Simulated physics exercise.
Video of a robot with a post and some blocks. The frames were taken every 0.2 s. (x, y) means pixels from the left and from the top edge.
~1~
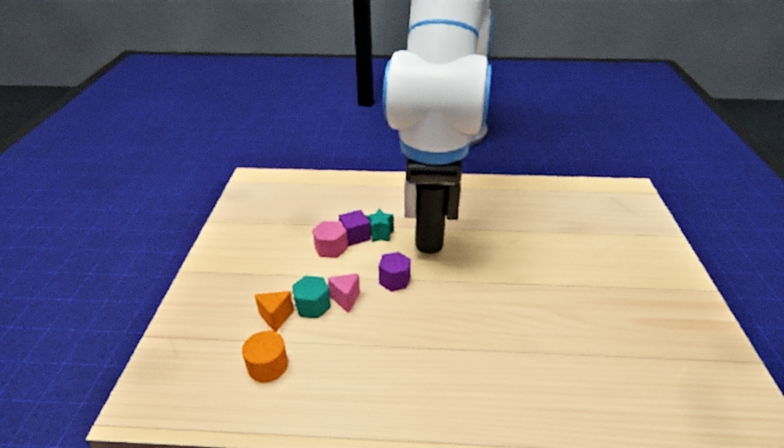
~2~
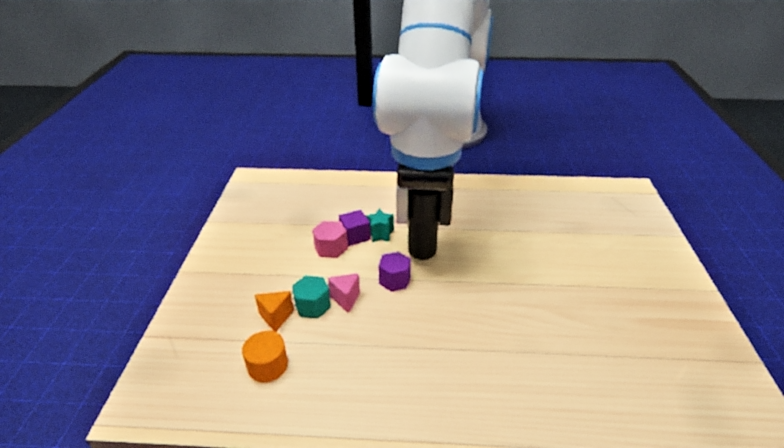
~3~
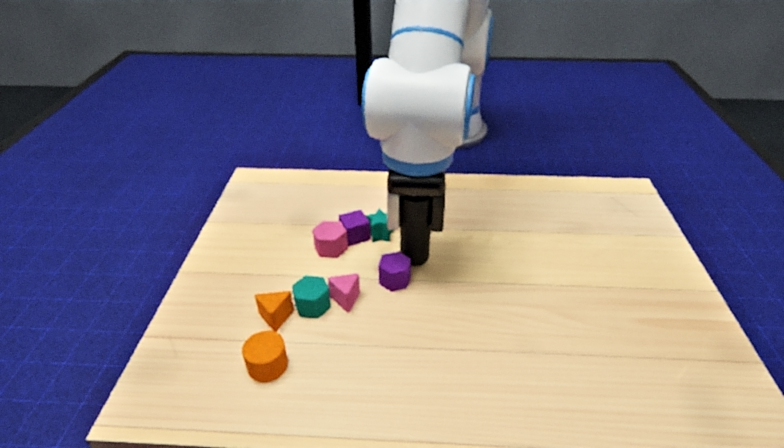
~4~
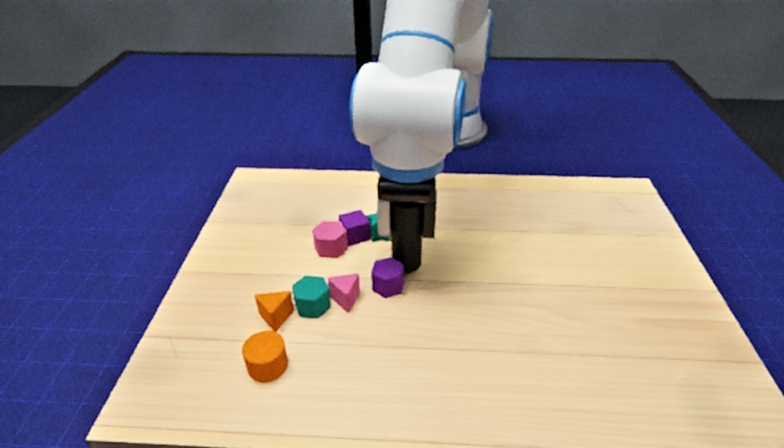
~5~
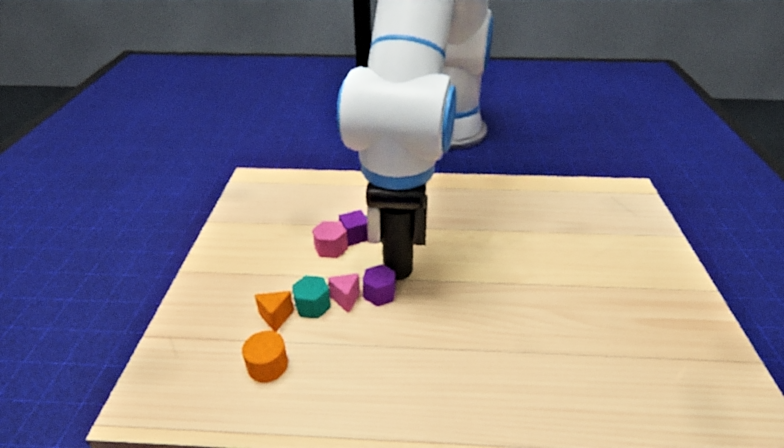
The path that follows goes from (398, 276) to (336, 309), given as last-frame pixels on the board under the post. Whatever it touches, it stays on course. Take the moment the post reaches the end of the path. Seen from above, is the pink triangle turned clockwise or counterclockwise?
If we look at it from overhead, the pink triangle pivots clockwise.
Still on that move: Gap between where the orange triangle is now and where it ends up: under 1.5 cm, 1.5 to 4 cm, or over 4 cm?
Displacement: 1.5 to 4 cm.
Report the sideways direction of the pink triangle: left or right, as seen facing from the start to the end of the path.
The answer is right: Facing from the path's start to its end, that's where the pink triangle shifts.
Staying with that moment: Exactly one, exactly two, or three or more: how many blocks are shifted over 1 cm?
Count: Three or more.
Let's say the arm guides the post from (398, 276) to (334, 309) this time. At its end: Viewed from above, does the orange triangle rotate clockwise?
Going by the path, no.
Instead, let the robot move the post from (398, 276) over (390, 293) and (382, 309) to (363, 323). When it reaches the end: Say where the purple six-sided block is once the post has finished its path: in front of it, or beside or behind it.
The post still has it in front.
What follows on the original path. Halfway along, post at (368, 286); turquoise six-sided block at (306, 287); pink triangle at (335, 282); purple six-sided block at (360, 297), turned 40° anticlockwise.
At the end, post at (336, 303); orange triangle at (246, 305), turned 70° anticlockwise; turquoise six-sided block at (272, 289), turned 15° clockwise; pink triangle at (299, 293), turned 35° clockwise; purple six-sided block at (353, 310), turned 70° anticlockwise.
